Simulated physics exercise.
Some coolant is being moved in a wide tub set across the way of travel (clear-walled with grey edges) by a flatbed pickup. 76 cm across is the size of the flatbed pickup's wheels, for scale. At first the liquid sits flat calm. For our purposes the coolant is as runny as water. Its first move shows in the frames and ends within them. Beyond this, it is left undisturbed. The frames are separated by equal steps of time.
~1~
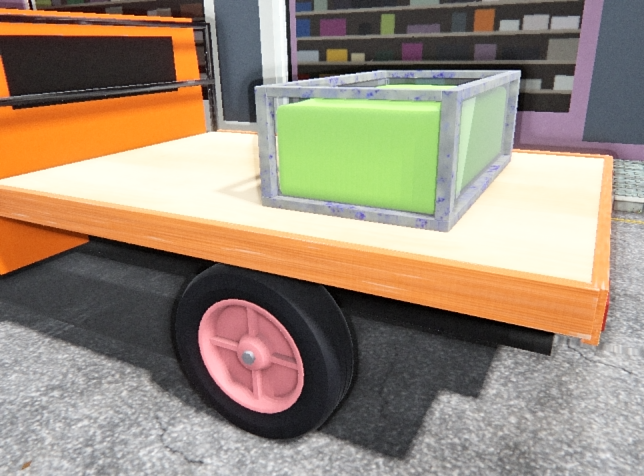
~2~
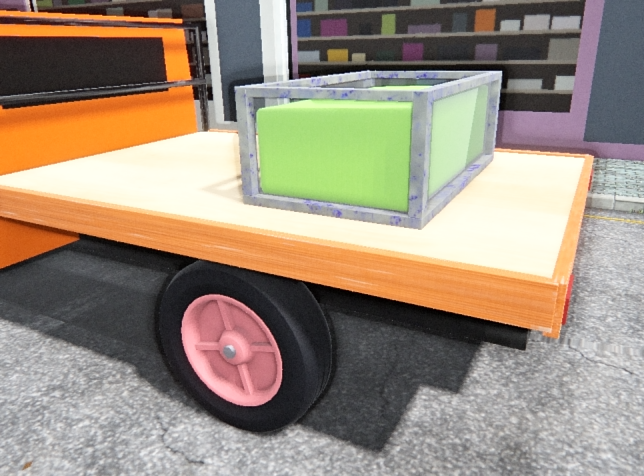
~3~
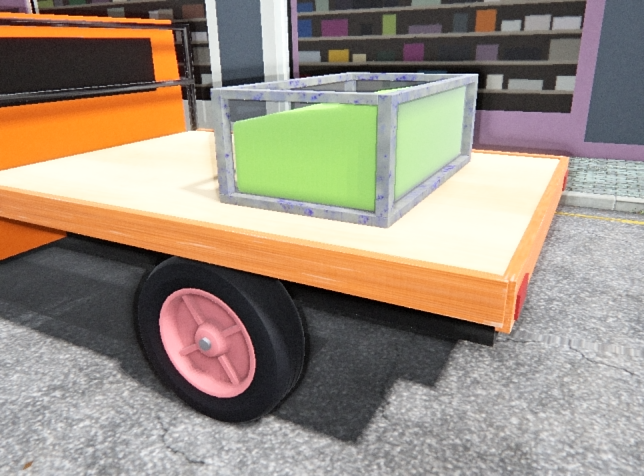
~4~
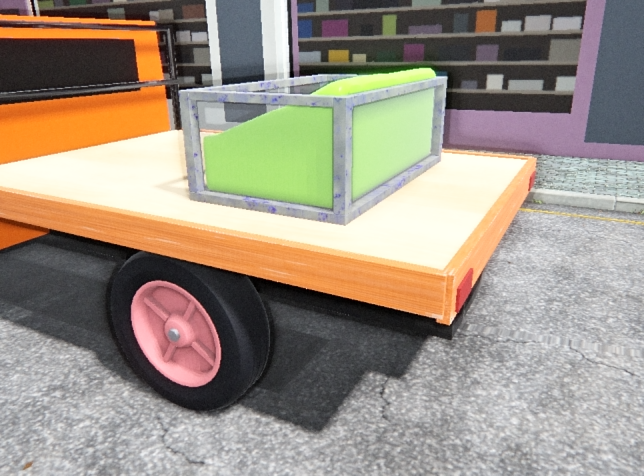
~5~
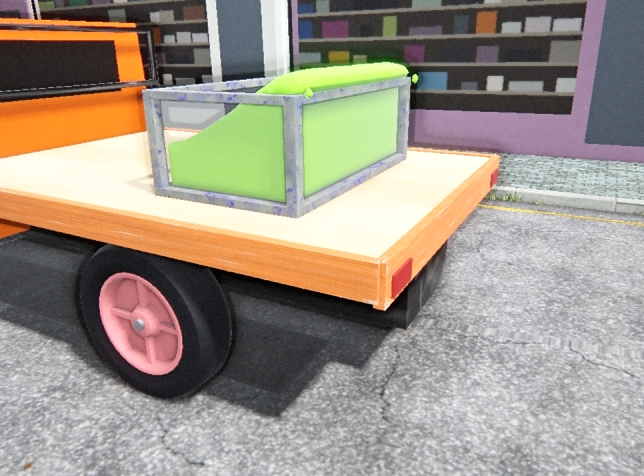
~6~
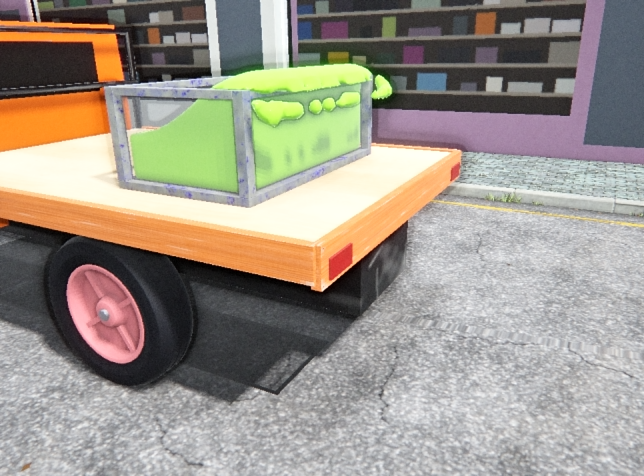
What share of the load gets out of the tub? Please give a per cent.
About 7 per cent.
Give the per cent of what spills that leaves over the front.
Share: Near 0%.
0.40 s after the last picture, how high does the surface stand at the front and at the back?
The front stands at 48 cm and the back at 24 cm.
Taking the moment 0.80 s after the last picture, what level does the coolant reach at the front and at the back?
At the front 30 cm, at the back 40 cm.
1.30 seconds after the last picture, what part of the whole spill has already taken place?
Close to 90 in a hundred.
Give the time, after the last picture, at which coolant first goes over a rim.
Roughly 0.1 seconds.
Then, 0.40 s after the last picture, front 47 cm, middle 31 cm, back 24 cm above the floor; the loss stands at 5 per cent, over the back.
Then, 0.80 s after the last picture, front 29 cm, middle 31 cm, back 39 cm above the floor; the loss stands at 5 per cent, over the back.
Then, 1.30 s after the last picture, front 36 cm, middle 33 cm, back 26 cm above the floor; the loss stands at 6 per cent, over the back.
Then, 2.98 s after the last picture, the loss stands at 7 per cent, over the back, 18 of 262 litres.
